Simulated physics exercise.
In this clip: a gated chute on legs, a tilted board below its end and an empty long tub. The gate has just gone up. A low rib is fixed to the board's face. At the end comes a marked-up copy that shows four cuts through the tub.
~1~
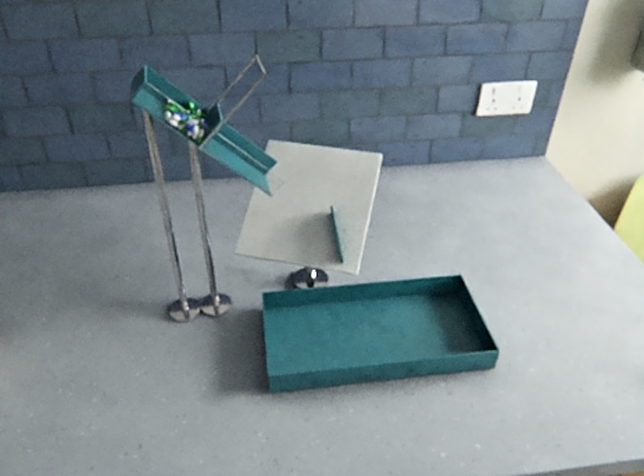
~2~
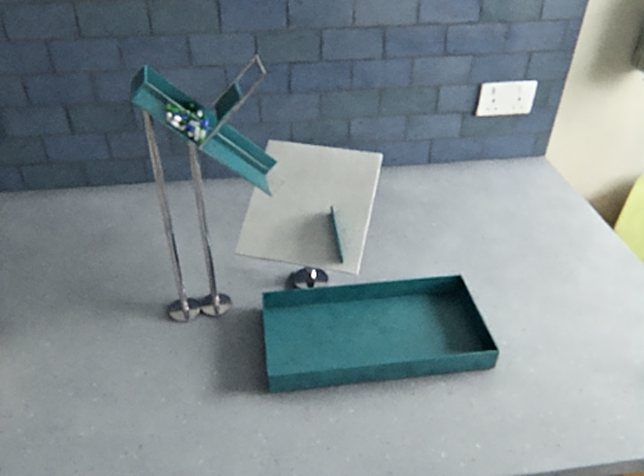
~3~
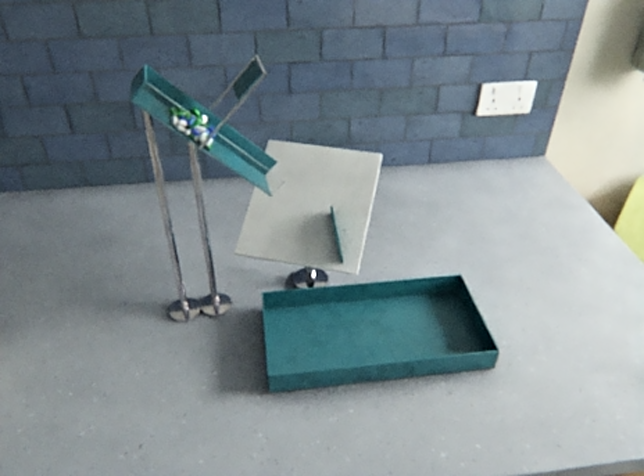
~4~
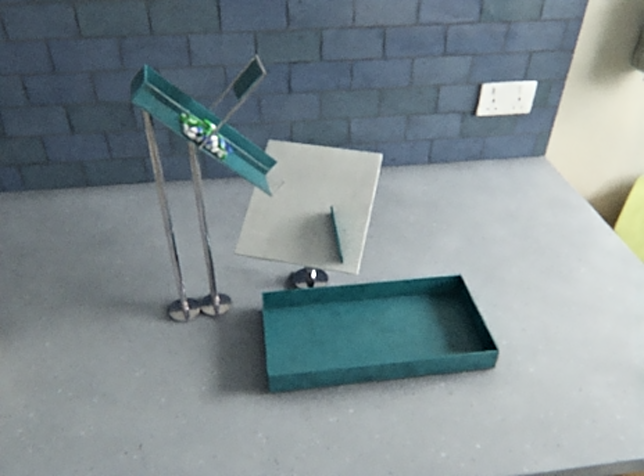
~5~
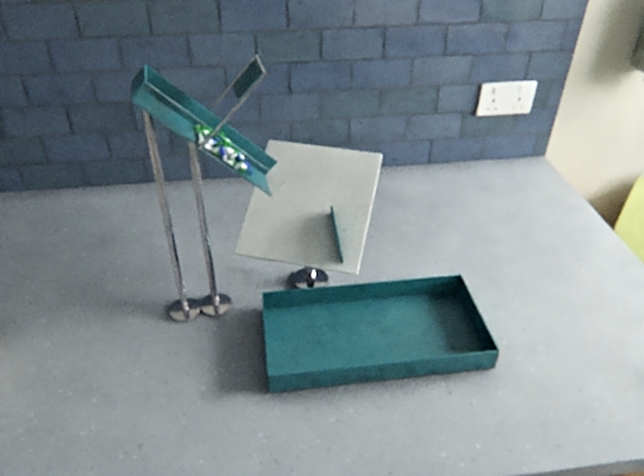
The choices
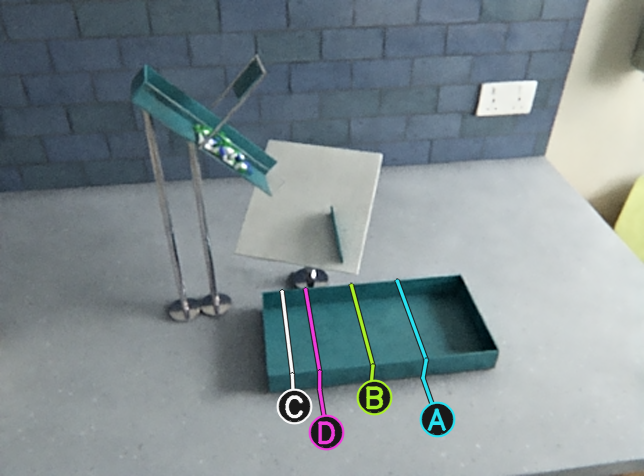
The clip shows a cluster of small multicoloured pieces sliding down a teal chute on metal legs after its gate lifts, nearing the lower lip, with a tilted pale board below and an empty teal tub in front.
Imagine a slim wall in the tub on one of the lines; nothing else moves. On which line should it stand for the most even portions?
D works best here.
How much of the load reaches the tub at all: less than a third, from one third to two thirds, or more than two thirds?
About that: More than two thirds.
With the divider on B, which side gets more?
The left side.
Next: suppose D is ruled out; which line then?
Here it is line C.
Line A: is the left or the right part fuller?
Left.
On the marked copy, line A crosses the front rim at (425, 359); line B crosses the front rim at (372, 364); line C crosses the front rim at (292, 373); line D crosses the front rim at (319, 370).
If A is chosen, of what is caught, all on the left of the divider, none on the right.
If B is chosen, of what is caught, nearly all on the left of the divider, a stray few on the right.
If C is chosen, of what is caught, a small part on the left of the divider, most on the right.
If D is chosen, of what is caught, about half on the left of the divider, about half on the right.
